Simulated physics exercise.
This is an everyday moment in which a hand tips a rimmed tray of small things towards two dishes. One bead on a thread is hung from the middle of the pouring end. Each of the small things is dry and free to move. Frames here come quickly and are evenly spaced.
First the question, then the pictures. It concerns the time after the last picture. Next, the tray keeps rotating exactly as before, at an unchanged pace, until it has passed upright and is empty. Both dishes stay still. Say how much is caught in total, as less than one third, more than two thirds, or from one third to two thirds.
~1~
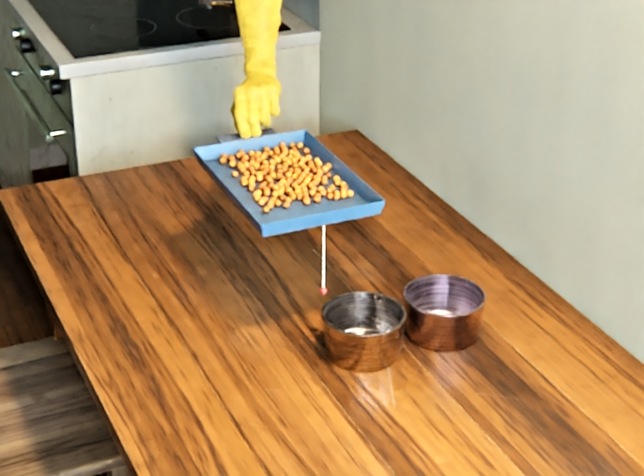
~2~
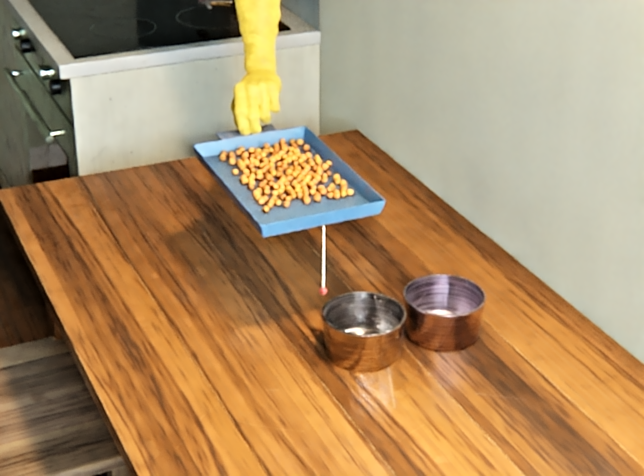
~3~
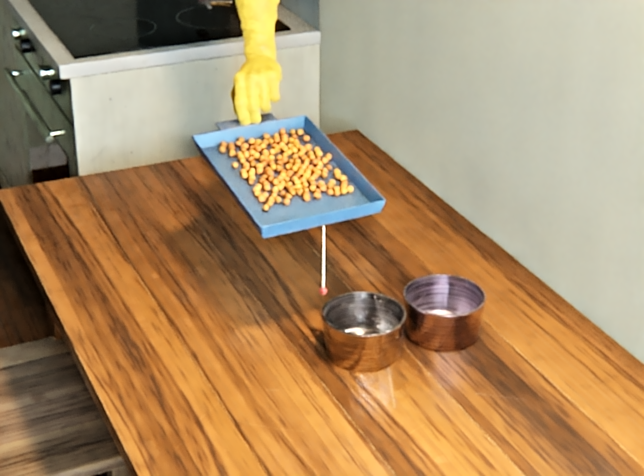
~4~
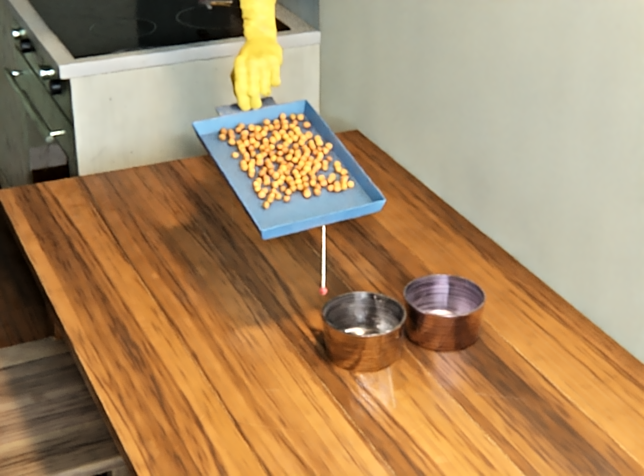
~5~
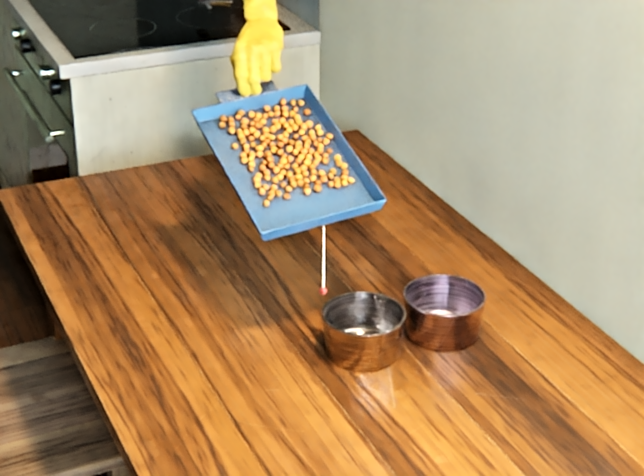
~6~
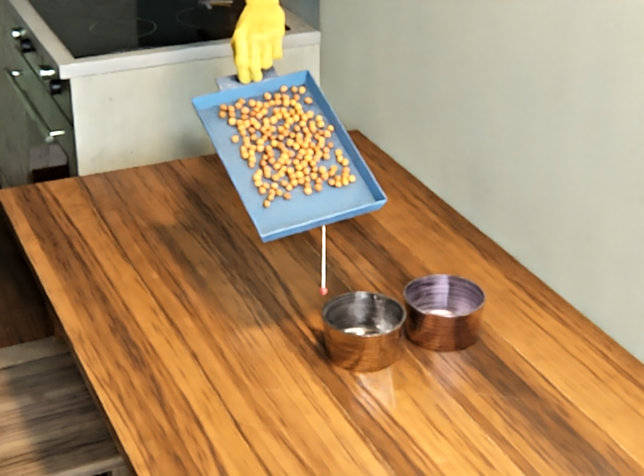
The catch is going to be poor, below a third of the load.
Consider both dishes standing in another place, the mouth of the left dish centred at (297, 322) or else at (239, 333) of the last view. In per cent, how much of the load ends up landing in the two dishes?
That makes 80 per cent, followed by 70 per cent.
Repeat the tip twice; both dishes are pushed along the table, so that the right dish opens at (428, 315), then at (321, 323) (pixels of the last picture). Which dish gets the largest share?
In turn: The dish on the left-hand side, then the dish on the right-hand side.
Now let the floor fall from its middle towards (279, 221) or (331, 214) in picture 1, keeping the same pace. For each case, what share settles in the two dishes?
The first comes to 0 %, while the second comes to 80 %.
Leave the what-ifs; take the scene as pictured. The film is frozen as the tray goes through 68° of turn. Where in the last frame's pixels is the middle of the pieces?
The middle of the load sits near (294, 226).
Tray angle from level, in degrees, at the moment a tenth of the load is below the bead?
Somewhere around 75 degrees.
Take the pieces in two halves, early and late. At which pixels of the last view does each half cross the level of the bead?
First near (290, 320), later near (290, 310).
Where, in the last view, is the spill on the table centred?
Roughly pixel (283, 377).
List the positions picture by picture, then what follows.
In the first picture, corners of the pouring end at (263, 222) and (380, 200), level; middle of the load at (289, 175), roasted chickpeas; left dish at (382, 349); right dish at (463, 329); bead on its thread at (323, 291).
In the second picture, corners of the pouring end at (263, 223) and (380, 200), level; middle of the load at (289, 173).
In the third picture, corners of the pouring end at (264, 224) and (380, 199), tipped barely, lowest at the left corner; middle of the load at (289, 167).
In the fourth picture, corners of the pouring end at (264, 227) and (381, 199), tipped a little, lowest at the left corner; middle of the load at (289, 158).
In the fifth picture, corners of the pouring end at (264, 229) and (381, 198), tipped clearly, lowest at the left corner; middle of the load at (289, 149).
In the sixth picture, corners of the pouring end at (264, 232) and (381, 198), tipped clearly, lowest at the left corner; middle of the load at (290, 143); left dish at (382, 349); right dish at (463, 329).
Soon after the last picture, tray tipped steeply; most on the tray; a stray few outside both; about a quarter in the air.
A little later, tray tipped past a quarter turn; about a quarter on the tray; a small part in the left dish; about half outside both; about a quarter in the air.
Later still, tray tipped past a quarter turn; a small part in the left dish; most outside both.
At rest, tray tipped past a quarter turn; a small part in the left dish; none in the right dish; most outside both.
